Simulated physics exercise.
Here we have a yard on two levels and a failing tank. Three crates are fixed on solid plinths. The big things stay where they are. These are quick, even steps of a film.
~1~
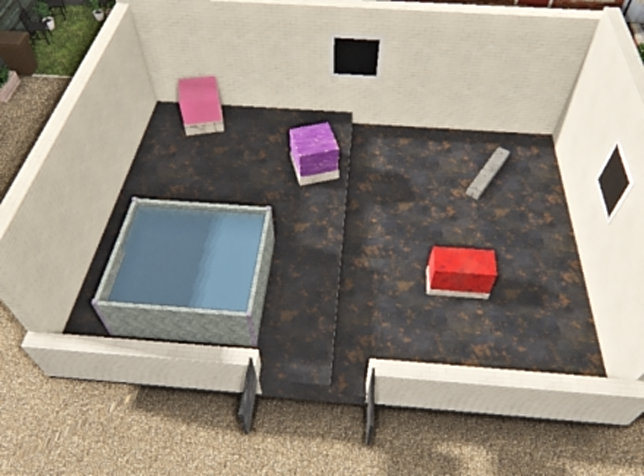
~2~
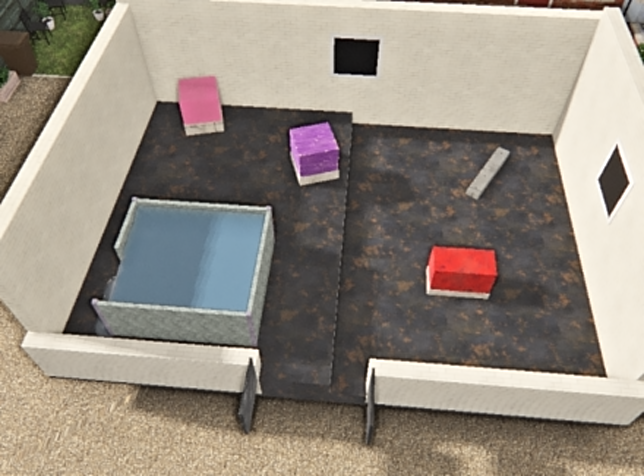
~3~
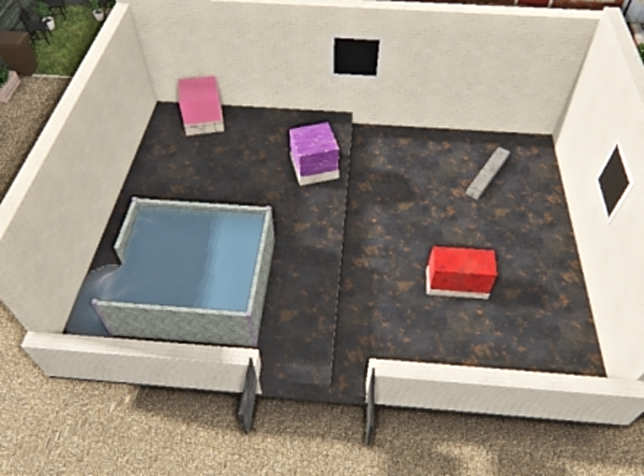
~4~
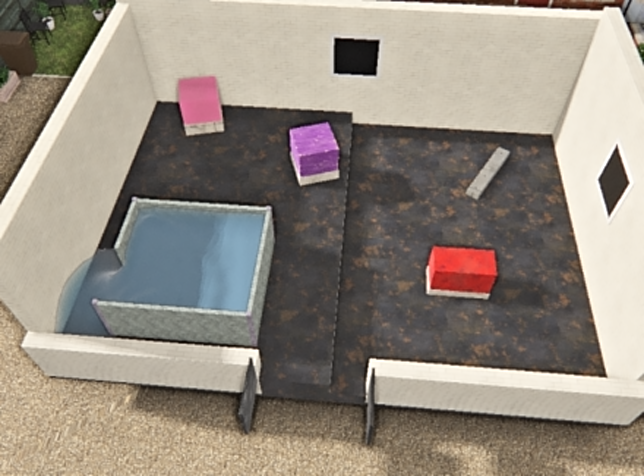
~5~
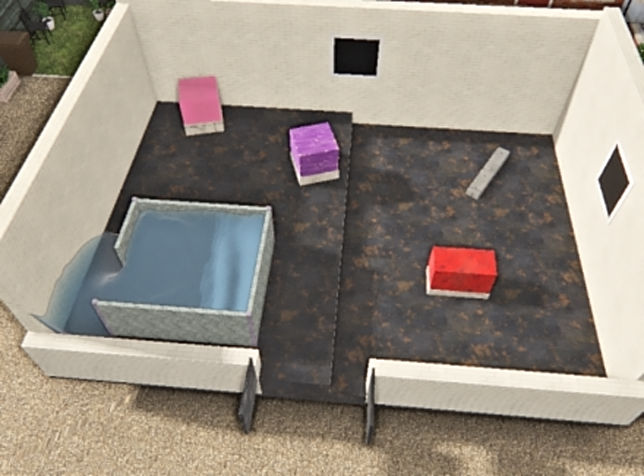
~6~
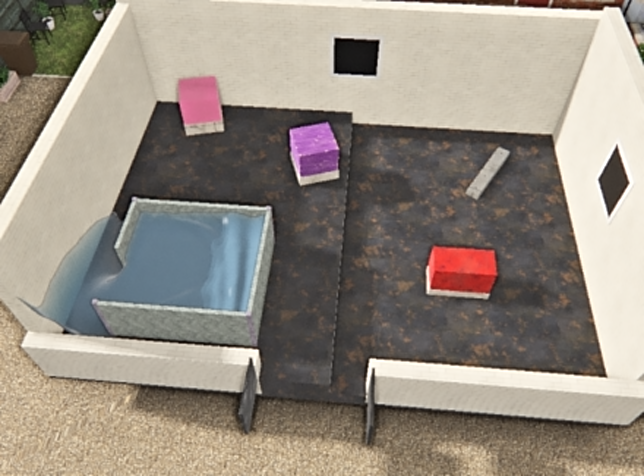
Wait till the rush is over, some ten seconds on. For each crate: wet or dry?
One by one: The purple crate stays dry; the red crate stays dry; the pink crate gets wet.
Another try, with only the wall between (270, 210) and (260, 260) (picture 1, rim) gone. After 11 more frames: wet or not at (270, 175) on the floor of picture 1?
Answer: Free of water.
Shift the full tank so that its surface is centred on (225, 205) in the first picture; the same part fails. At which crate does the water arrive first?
First comes the pink-painted one.
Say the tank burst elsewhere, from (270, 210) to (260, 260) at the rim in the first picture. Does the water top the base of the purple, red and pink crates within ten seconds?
In short: The purple crate remains dry, the red crate is topped, the pink crate escapes it.
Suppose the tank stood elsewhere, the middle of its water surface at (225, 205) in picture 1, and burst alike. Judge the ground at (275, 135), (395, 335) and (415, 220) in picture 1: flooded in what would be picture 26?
In that order: Covered, covered, free of water.
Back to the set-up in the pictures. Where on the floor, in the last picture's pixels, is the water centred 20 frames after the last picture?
Near (199, 251).
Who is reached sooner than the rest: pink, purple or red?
The pink one.
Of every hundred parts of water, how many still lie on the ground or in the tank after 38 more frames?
Near 96 in a hundred.
A moment on, water covers 15 % of the floor; the purple crate not reached, the red crate not reached, the pink crate not reached.
Next, water covers 30 % of the floor; the purple crate not reached, the red crate not reached, the pink crate water round its plinth.
Then, water covers 50 % of the floor; the purple crate water round its plinth, the red crate water round its plinth, the pink crate water round its plinth.
Later, water covers 75 % of the floor; the purple crate water round its plinth, the red crate water round its plinth, the pink crate water round its plinth.
In the end, water covers 95 % of the floor; the purple crate stayed above the water, the red crate stayed above the water, the pink crate was topped.
